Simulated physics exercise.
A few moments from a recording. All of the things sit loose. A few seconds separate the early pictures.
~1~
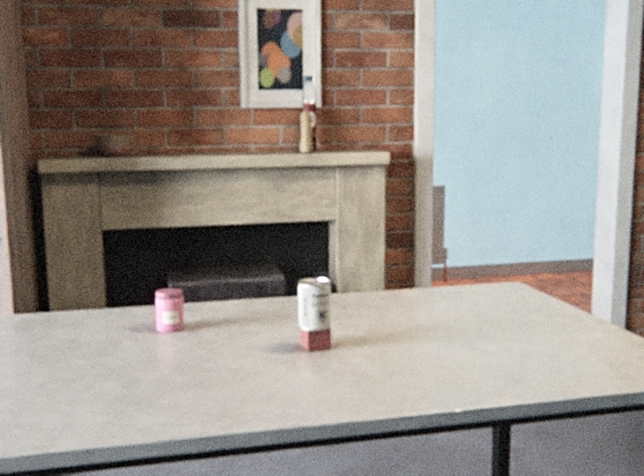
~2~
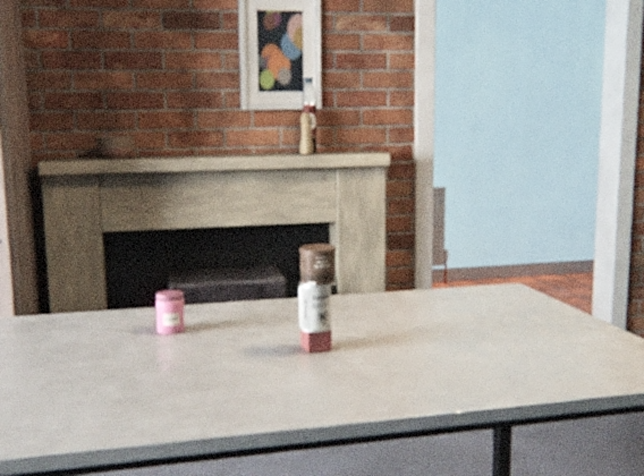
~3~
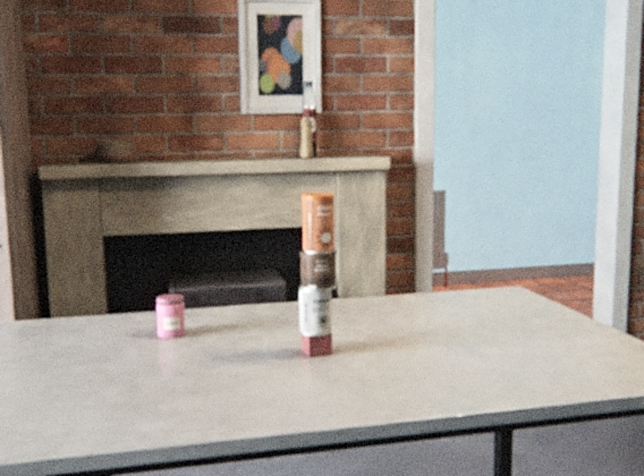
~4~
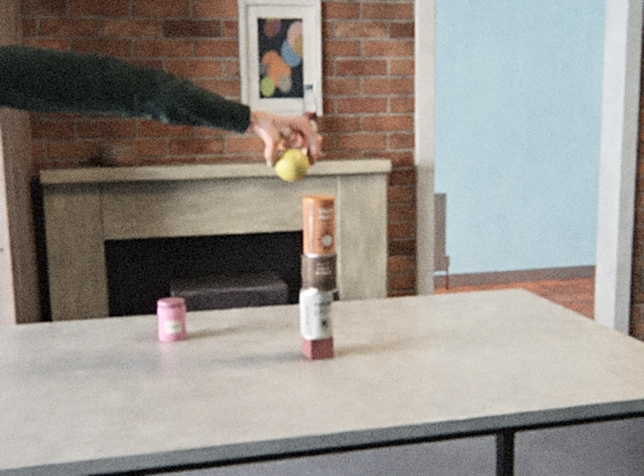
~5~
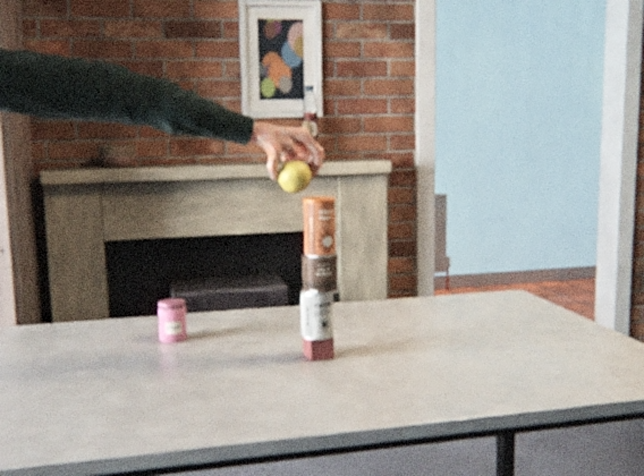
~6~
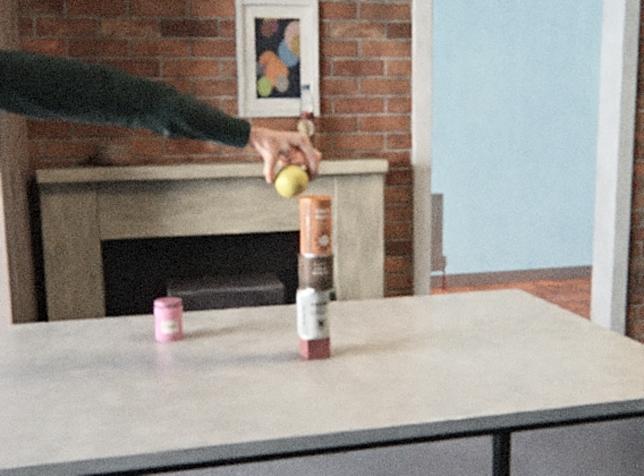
A stack on a table growing by a brown tin, then an orange tin, before a hand lowers a yellow lemon above it.
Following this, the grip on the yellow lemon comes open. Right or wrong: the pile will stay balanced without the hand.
Wrong.
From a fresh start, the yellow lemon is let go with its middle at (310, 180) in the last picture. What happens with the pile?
Then it keeps its balance.
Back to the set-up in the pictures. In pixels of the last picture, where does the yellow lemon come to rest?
I'd point to roughly (252, 347).
Then, 0.30 s later than the last frame, yellow lemon now fallen.
Then, 0.40 s later than the last frame, things are still on the move.
Then, 0.90 s later than the last frame, nothing new.
When it is over, fallen, yellow lemon; the other 5 as before. End places, in pixels of the last picture, yellow lemon near (252, 347). The pile comes apart.
